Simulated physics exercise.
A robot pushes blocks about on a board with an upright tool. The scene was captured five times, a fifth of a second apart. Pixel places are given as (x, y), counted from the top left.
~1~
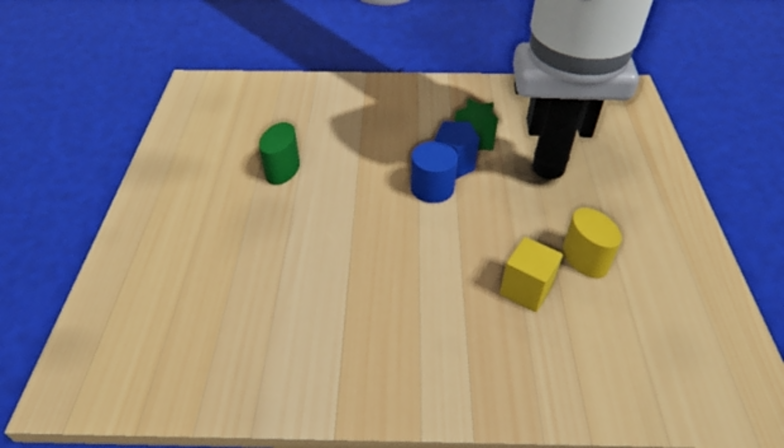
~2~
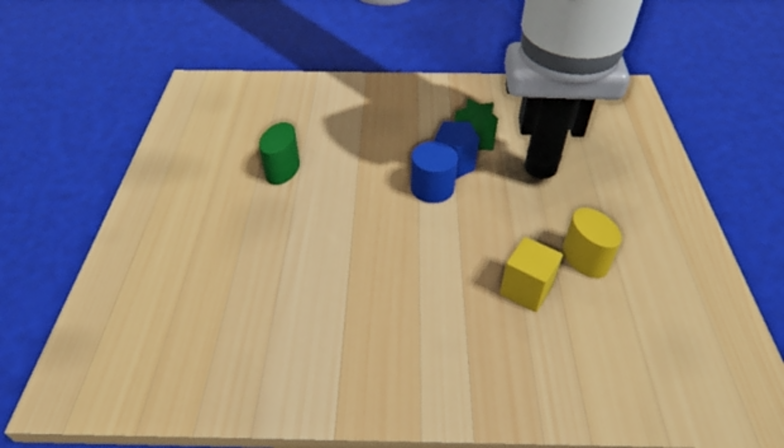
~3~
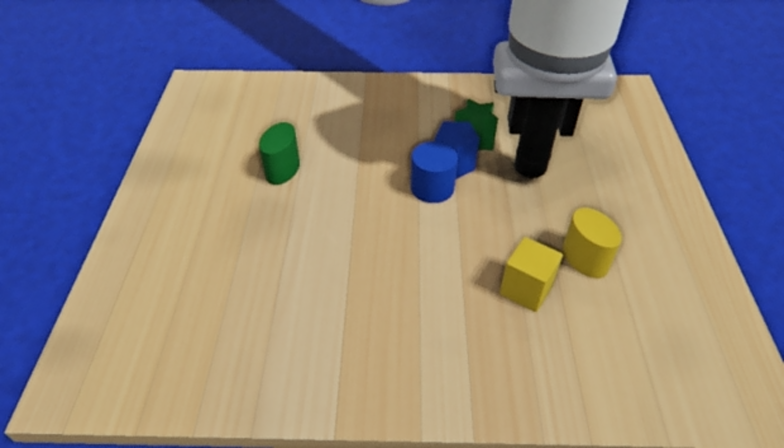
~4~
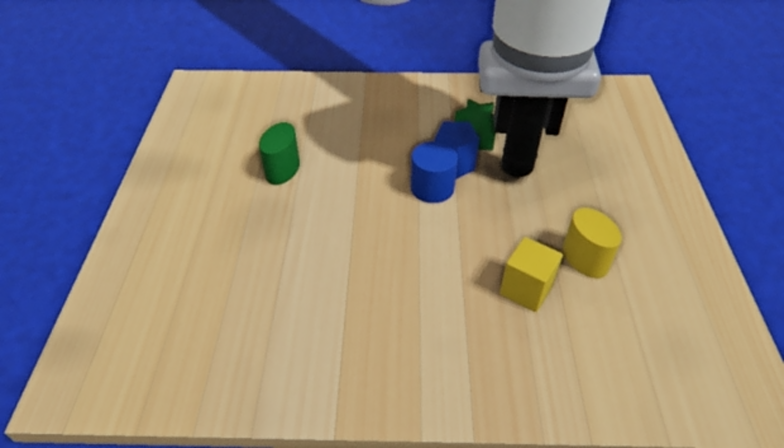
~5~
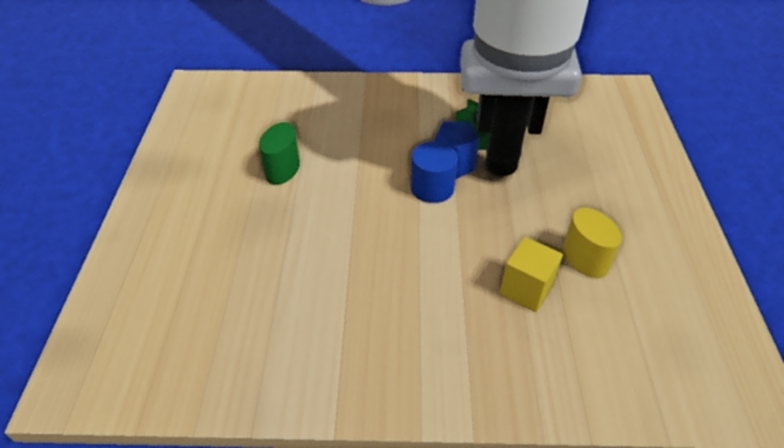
On a pale wooden board over a blue surface, a robot arm holds a black upright tool to the right of blue, green and yellow blocks. The tool slides steadily left across the upper part of the board, drawing close beside the blue blocks, while all the blocks stay still.
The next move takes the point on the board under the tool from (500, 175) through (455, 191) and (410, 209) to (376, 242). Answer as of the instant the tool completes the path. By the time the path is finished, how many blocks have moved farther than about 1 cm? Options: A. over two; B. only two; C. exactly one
The one that fits is C, exactly one.
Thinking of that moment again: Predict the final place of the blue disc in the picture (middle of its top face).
Put as a pixel place, it's (375, 161).
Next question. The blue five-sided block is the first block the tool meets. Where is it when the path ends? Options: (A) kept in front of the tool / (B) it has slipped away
It's B.
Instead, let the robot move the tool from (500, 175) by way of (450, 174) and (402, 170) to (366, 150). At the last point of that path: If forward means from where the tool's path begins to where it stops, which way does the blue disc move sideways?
It is pushed towards the left-hand side.
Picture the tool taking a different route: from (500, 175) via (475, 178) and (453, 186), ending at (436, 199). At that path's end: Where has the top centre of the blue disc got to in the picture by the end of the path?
The point I'd pick in the picture is (396, 167).
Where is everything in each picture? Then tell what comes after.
In the first picture, tool tip at (548, 169); block tops, blue disc at (435, 156); blue five-sided block at (457, 133).
In the second picture, tool at (541, 169); blocks unchanged.
In the third picture, tool at (530, 168); blocks unchanged.
In the fourth picture, tool at (517, 167); blocks unchanged.
In the fifth picture, tool at (501, 166); blue disc at (435, 156); blue five-sided block at (457, 133).
What follows on the original path. One third of the way, tool at (456, 182); blue disc at (417, 158).
Two thirds of the way, tool at (409, 201); blue disc at (376, 161).
At the end, tool at (376, 233); blue disc at (375, 161); blue five-sided block in place.
